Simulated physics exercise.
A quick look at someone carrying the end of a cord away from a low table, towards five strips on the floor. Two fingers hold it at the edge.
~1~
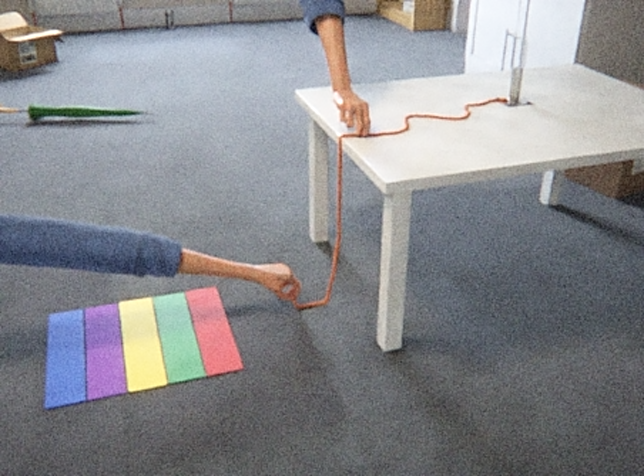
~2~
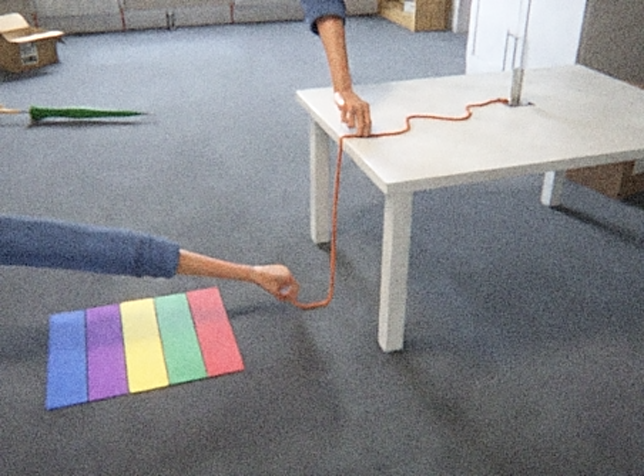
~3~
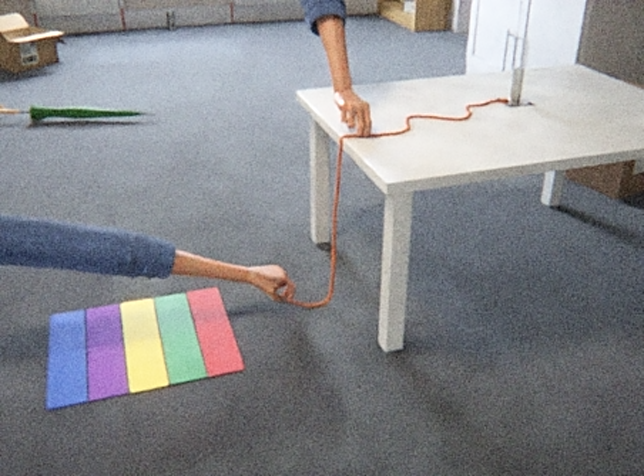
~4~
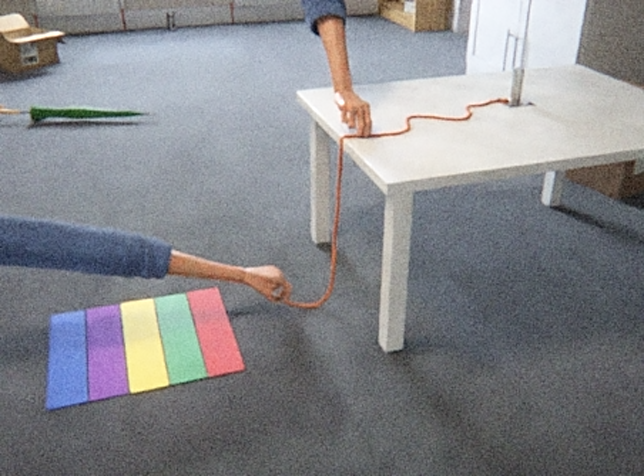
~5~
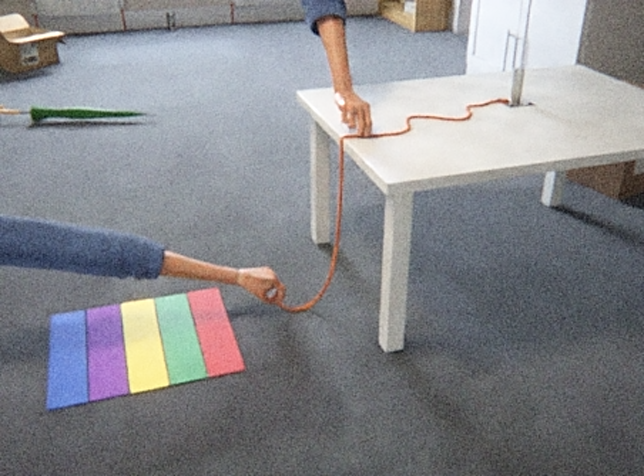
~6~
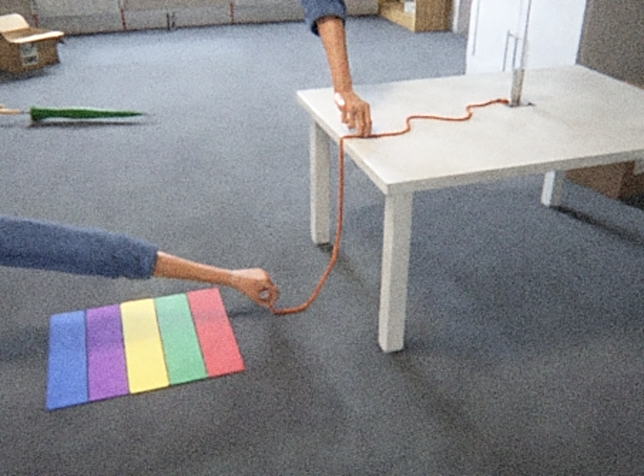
To begin with, one hand presses a reddish-orange cord against the edge of a white table while another holds its hanging end low, beside five coloured strips on the floor. The lower hand then moves slightly left, drawing the cord's end nearer the red strip, while the upper hand stays still.
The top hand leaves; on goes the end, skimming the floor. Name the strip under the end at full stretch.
It gets as far as the purple strip.
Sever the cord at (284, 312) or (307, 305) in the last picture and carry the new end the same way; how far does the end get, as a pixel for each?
About (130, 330) and (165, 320).
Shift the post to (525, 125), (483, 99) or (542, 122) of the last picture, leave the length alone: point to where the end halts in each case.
Try by try, around (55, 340), (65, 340) and (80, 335).
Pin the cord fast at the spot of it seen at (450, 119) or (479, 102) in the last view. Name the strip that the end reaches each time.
In that order: Yellow; purple.
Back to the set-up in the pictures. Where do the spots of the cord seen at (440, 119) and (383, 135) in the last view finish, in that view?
They go to (410, 121) and to (323, 150).
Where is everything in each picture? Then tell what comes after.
In the first frame, end (291, 298); red (220, 355); green (183, 363); yellow (145, 370); purple (106, 378); blue (66, 386).
In the second frame, end (290, 299); cord through (485, 104) (449, 119) (408, 129) (341, 145) (335, 219) (332, 289).
In the third frame, end (286, 299).
In the fourth frame, end (282, 300); cord through (486, 104) (450, 119) (408, 129) (342, 145) (337, 219) (331, 289).
In the fifth frame, end (276, 302).
In the sixth frame, end (269, 303); cord through (486, 104) (449, 119) (408, 129) (342, 145) (340, 219) (319, 288).
Soon after, end near (169, 321); over green.
Then, end near (125, 329); over yellow.
At full stretch, end near (98, 333); over purple. The purple one.
